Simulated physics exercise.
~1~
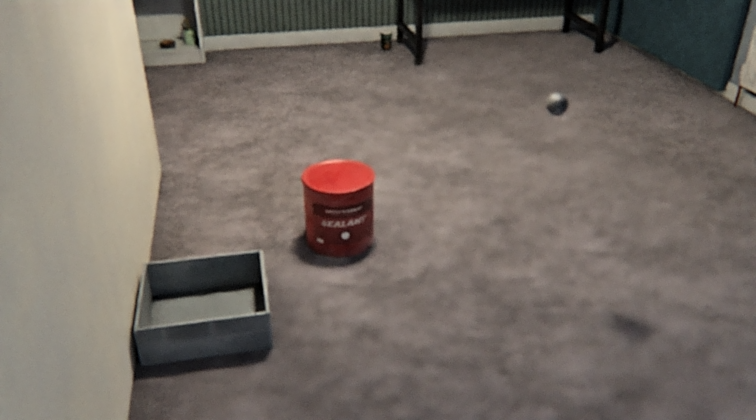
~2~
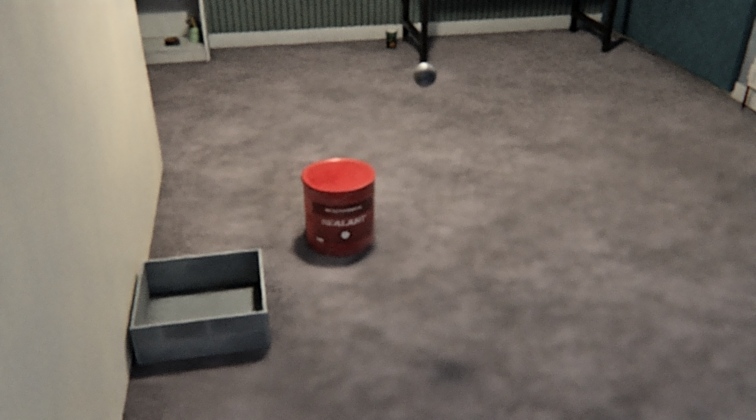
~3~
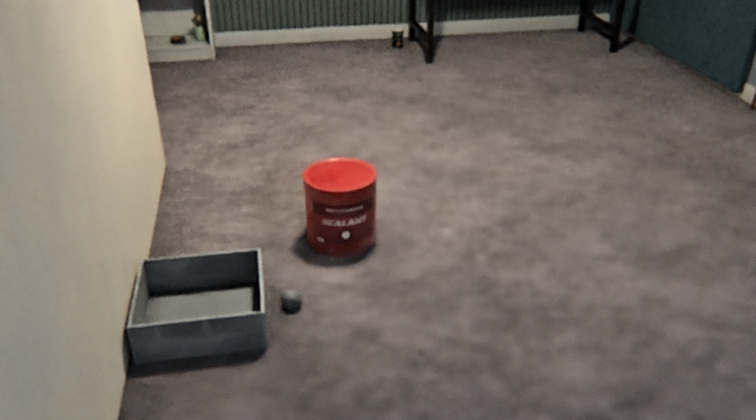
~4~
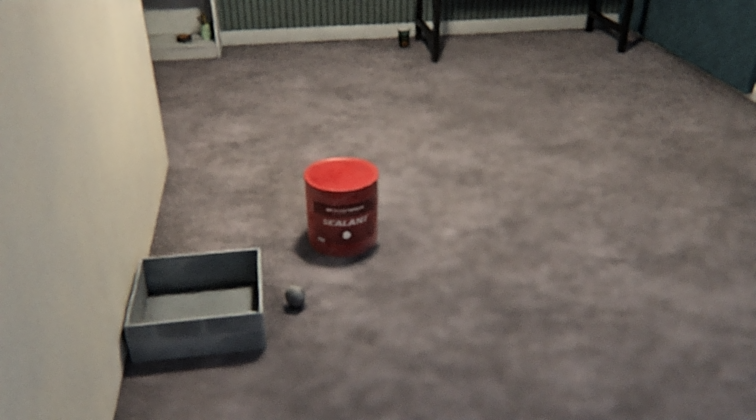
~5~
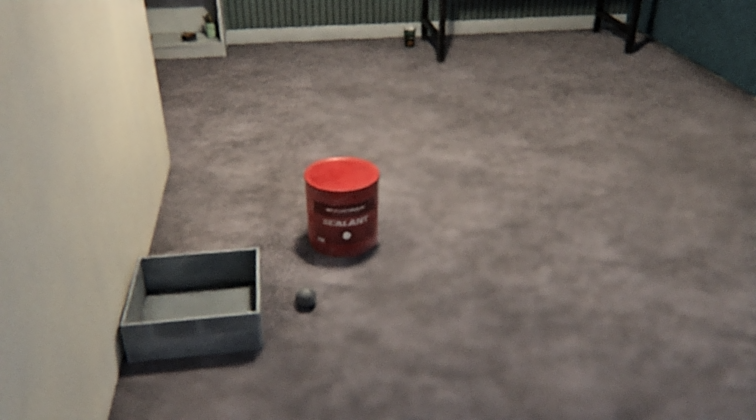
On a grey carpet, a small grey ball flies left and settles outside the open box.
